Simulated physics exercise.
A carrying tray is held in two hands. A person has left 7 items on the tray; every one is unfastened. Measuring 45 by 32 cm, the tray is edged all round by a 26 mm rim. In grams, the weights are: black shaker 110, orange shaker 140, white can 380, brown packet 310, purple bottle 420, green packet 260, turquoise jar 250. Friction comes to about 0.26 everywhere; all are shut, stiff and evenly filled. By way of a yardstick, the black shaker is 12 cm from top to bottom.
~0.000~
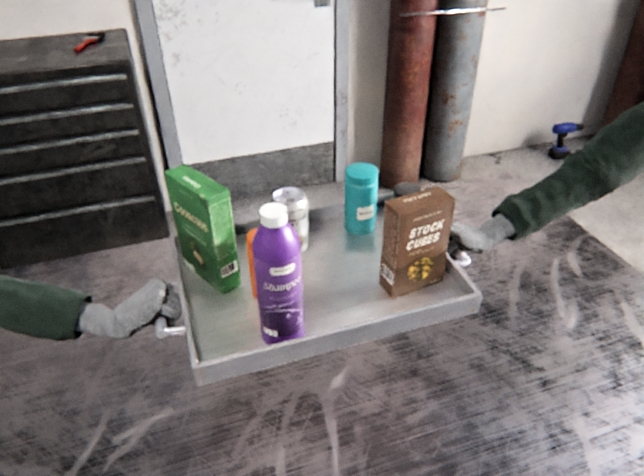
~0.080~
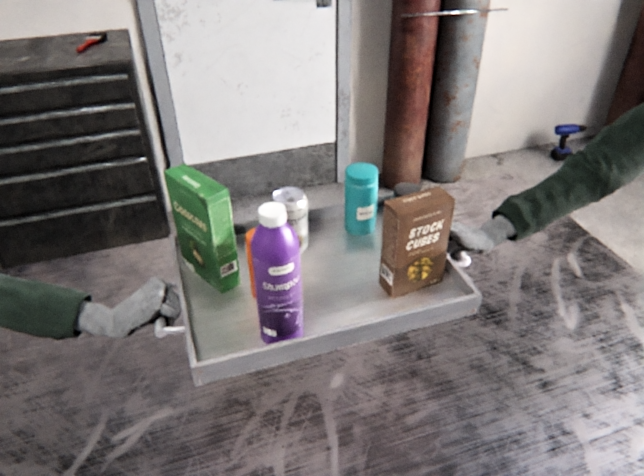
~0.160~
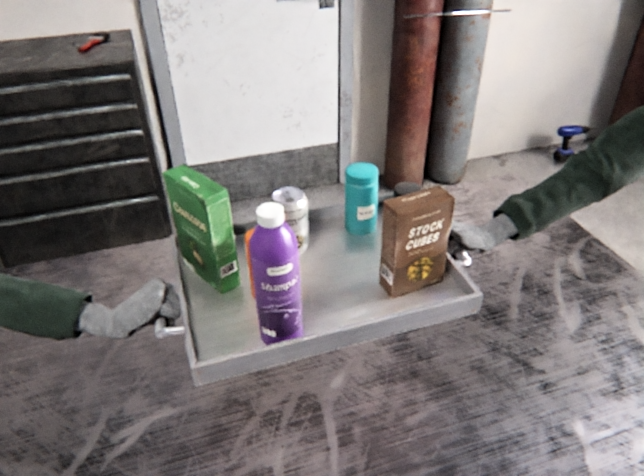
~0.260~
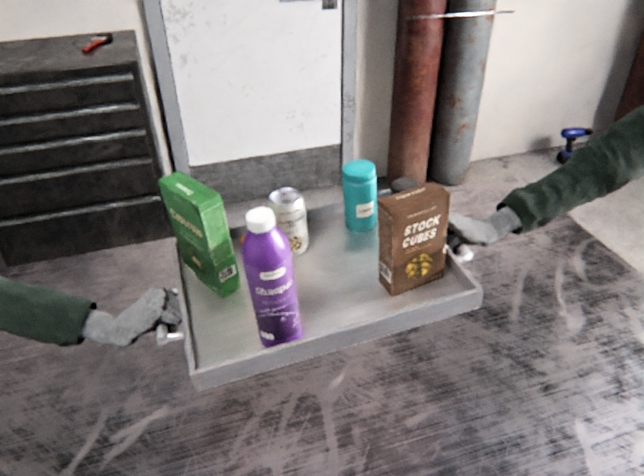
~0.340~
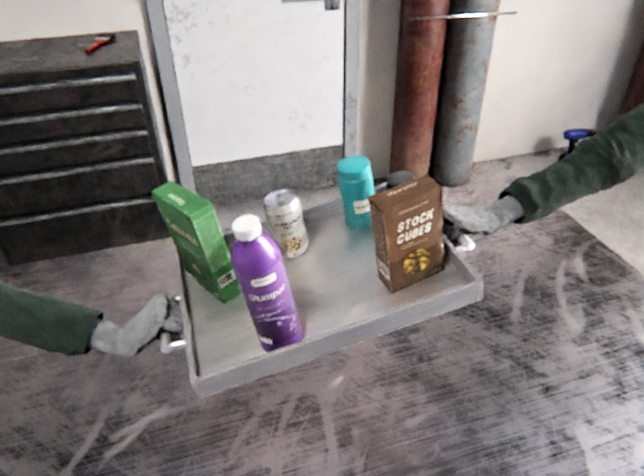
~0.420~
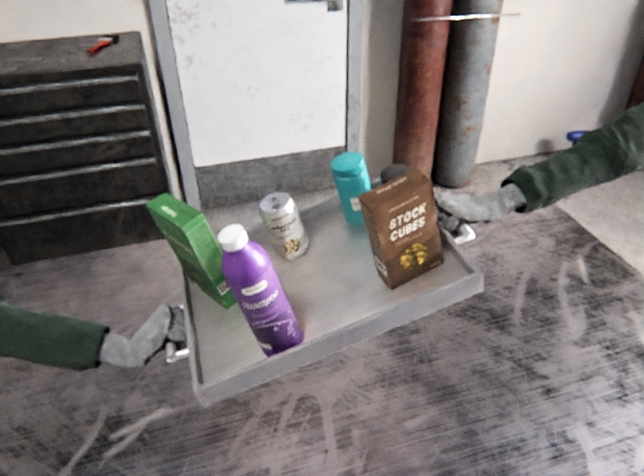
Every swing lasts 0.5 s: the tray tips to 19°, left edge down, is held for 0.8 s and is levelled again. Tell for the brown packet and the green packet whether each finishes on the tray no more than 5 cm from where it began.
Brown packet does not; green packet does not.
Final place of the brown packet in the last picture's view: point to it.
Somewhere around (202, 268).
By 0.82 s, tilt 19°, left edge down; green packet now off the tray; brown packet 8 cm from its spot near (348, 250); purple bottle 7 cm from its spot.
By 1.12 s, tilt 19°, left edge down; purple bottle now off the tray; brown packet 24 cm from its spot near (259, 292); orange shaker rocked 23° off its seat.
By 1.52 s, tilt 17°, left edge down; orange shaker now off the tray; brown packet rocked 6° off its seat near (205, 299); turquoise jar rocked 63° off its seat.
By 1.82 s, tilt 1°, left edge down; black shaker and turquoise jar now off the tray; brown packet rocked 19° off its seat near (201, 269); white can 17 cm from its spot.
When it is over (2.4 s), off the tray, black shaker, orange shaker, purple bottle, green packet and turquoise jar; not toppled but over 5 cm from the start, white can and brown packet. In the last view, brown packet near (202, 268), green packet near (76, 428).
